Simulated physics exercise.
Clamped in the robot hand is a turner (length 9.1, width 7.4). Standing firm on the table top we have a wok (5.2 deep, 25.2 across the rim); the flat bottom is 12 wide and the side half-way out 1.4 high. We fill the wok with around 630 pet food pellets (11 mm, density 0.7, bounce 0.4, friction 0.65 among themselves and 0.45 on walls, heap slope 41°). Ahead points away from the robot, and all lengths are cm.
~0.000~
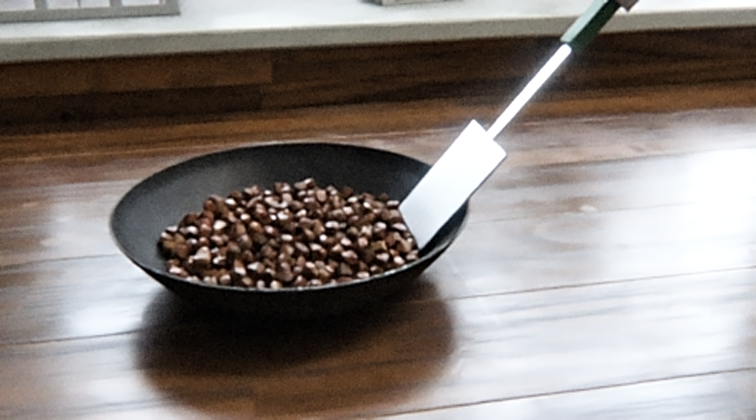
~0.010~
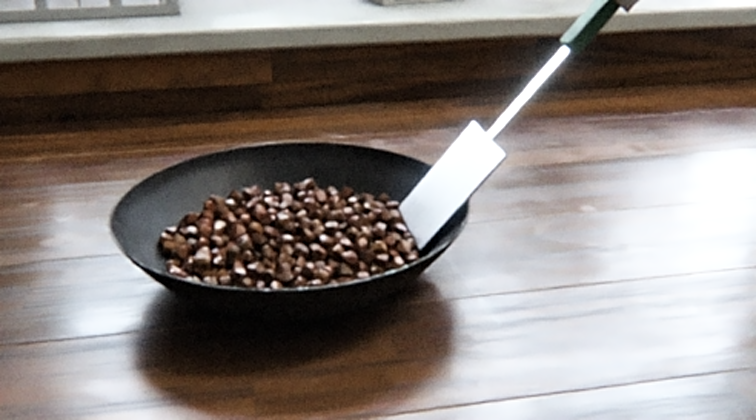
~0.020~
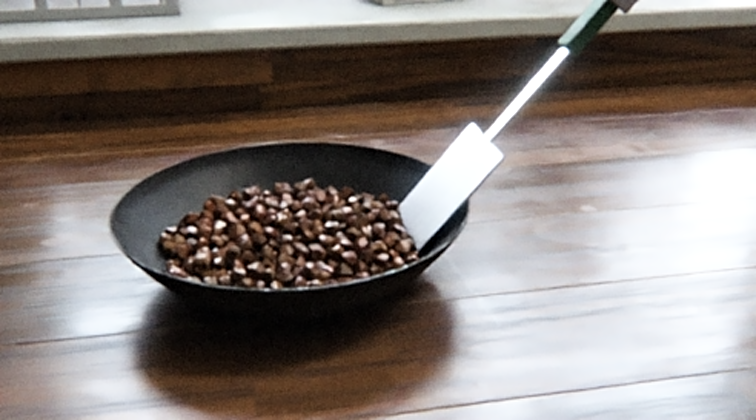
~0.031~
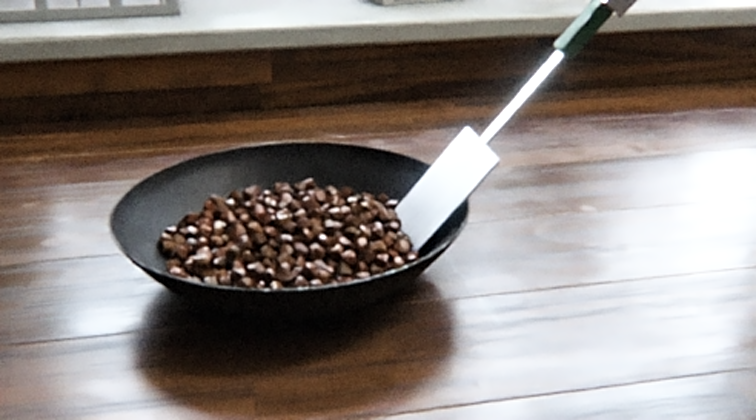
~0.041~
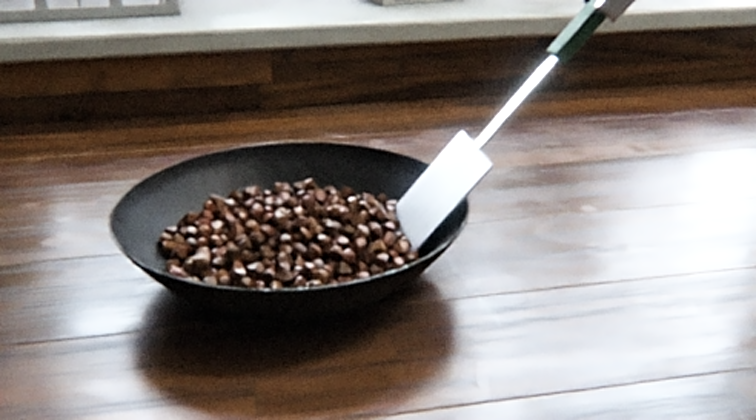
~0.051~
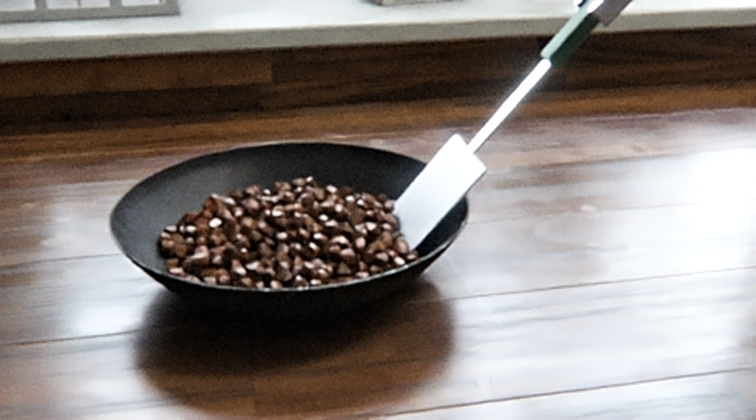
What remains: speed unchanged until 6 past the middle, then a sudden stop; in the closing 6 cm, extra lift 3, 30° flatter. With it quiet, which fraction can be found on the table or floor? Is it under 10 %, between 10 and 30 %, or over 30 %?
It is under 10 %.
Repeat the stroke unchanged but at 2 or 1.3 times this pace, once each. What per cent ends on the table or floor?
Close to 10 and 5 percent respectively.
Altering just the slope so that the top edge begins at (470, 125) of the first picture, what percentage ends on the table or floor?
Some 5 per cent.
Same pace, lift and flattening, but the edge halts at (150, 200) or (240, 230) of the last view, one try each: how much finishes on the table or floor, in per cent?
I'd say roughly 30 per cent, then roughly 0 per cent.
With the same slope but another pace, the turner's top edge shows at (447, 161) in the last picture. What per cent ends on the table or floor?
Some 15 percent.
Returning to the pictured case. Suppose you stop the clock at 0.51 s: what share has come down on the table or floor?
Share at that moment: About 5 %.
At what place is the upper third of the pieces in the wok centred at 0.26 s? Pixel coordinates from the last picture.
I'd put it close to (186, 218).
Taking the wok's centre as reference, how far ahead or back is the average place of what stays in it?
Ahead, by about 4.5 cm.
By 0.16 s, sloping 49°, highest piece 5 above the table; 629 in the wok.
By 0.26 s, sloping 36°, highest piece 7 above the table; 624 in the wok, 5 on the blade or in flight.
By 0.51 s, sloping 19°, highest piece 7 above the table; 603 in the wok, 24 on the table or floor, 2 on the blade or in flight.
By 1.56 s, sloping 19°, highest piece 7 above the table; 601 in the wok, 28 on the table or floor.
Final count, 601 in the wok, 28 on the table or floor. That is 4 % on the table or floor.
